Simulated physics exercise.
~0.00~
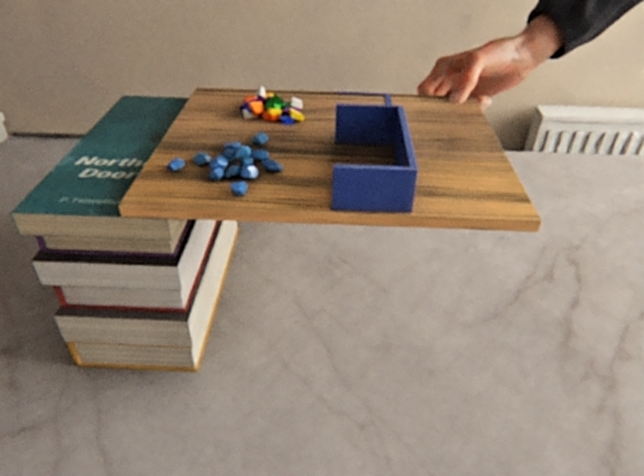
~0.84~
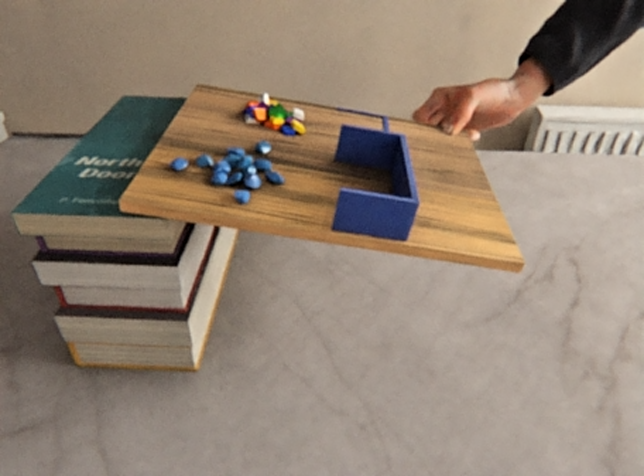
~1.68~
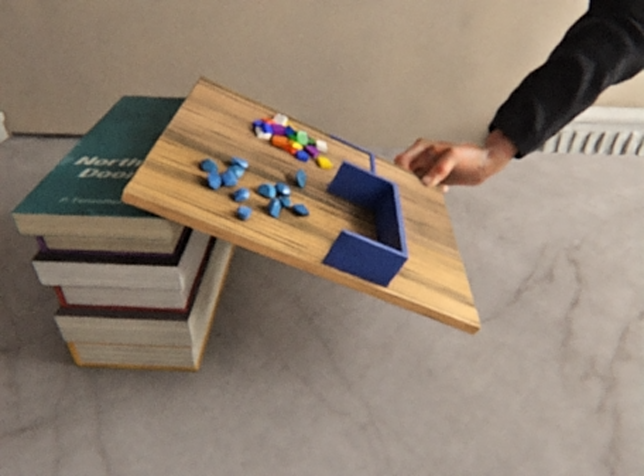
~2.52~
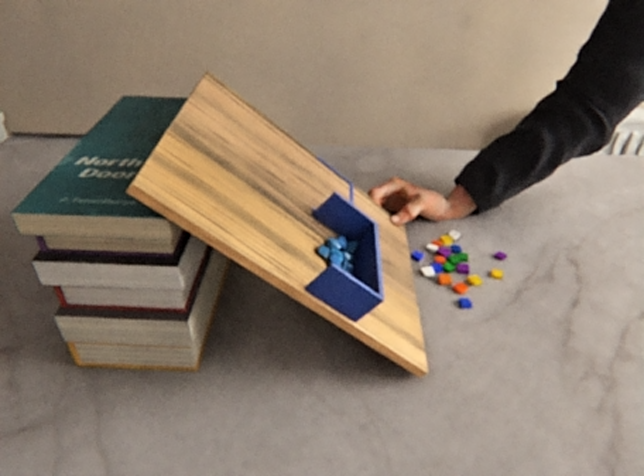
A hand lowers a board; blue pieces collect in a barrier while colourful ones spill off.
